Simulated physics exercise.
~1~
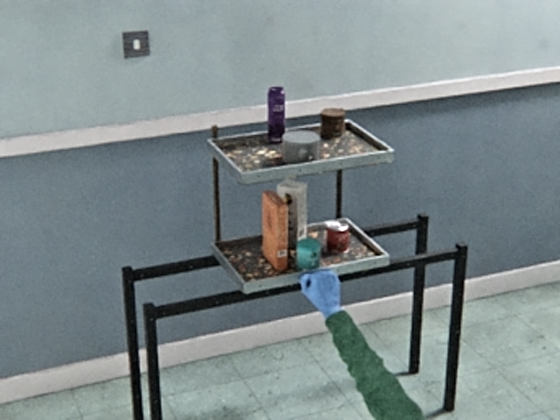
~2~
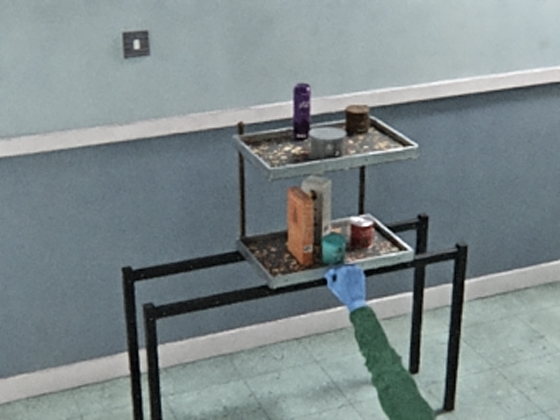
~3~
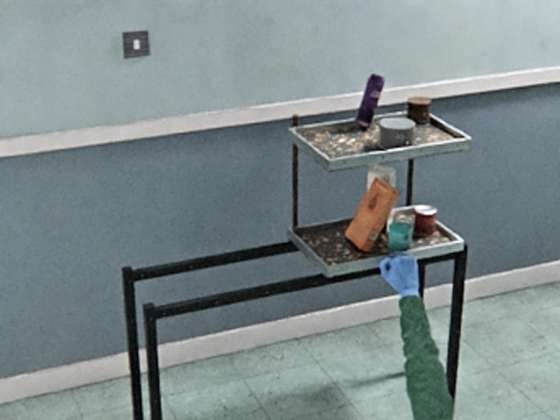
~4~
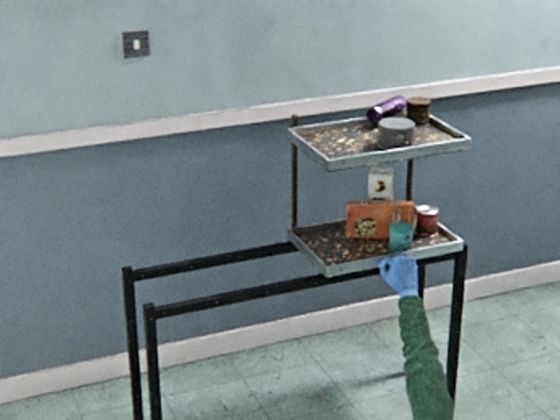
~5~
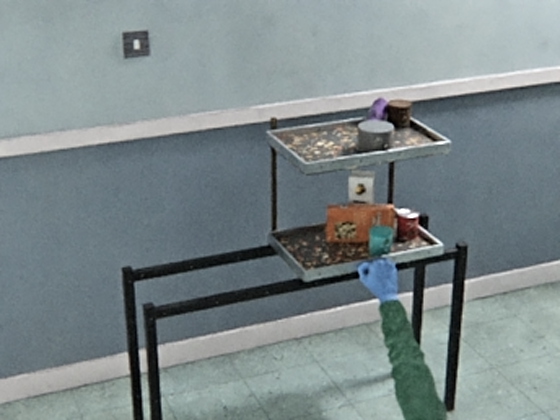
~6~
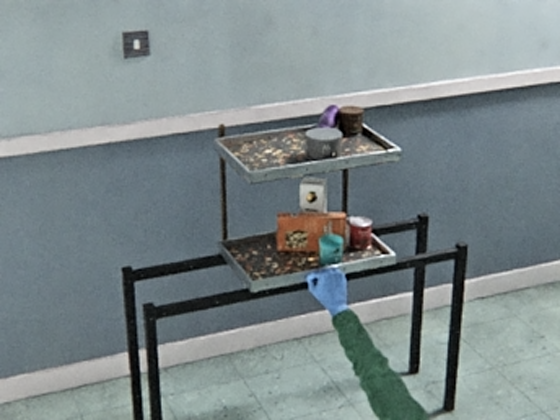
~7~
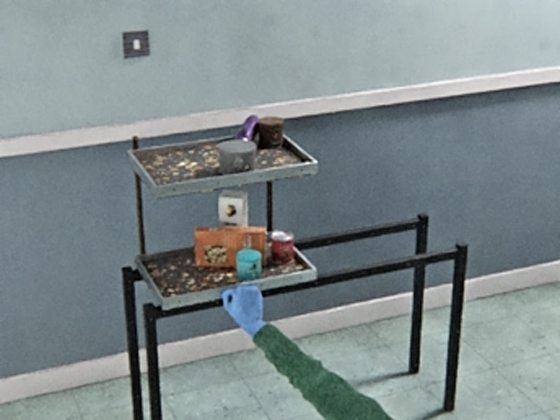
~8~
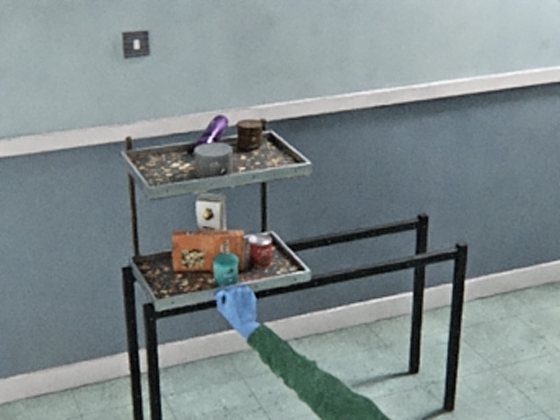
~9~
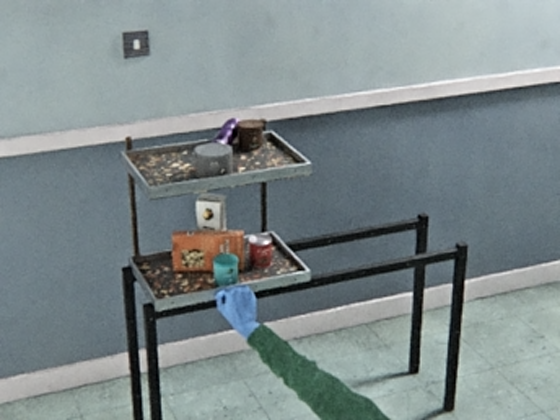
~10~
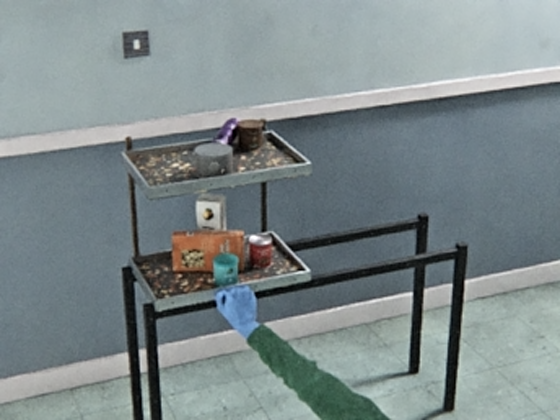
We see a gloved hand slide a two-tier tray of containers right along black rails, where a purple can and an orange packet topple over, then left to the far end, where the tray stops with both lying on it and the other items still upright.
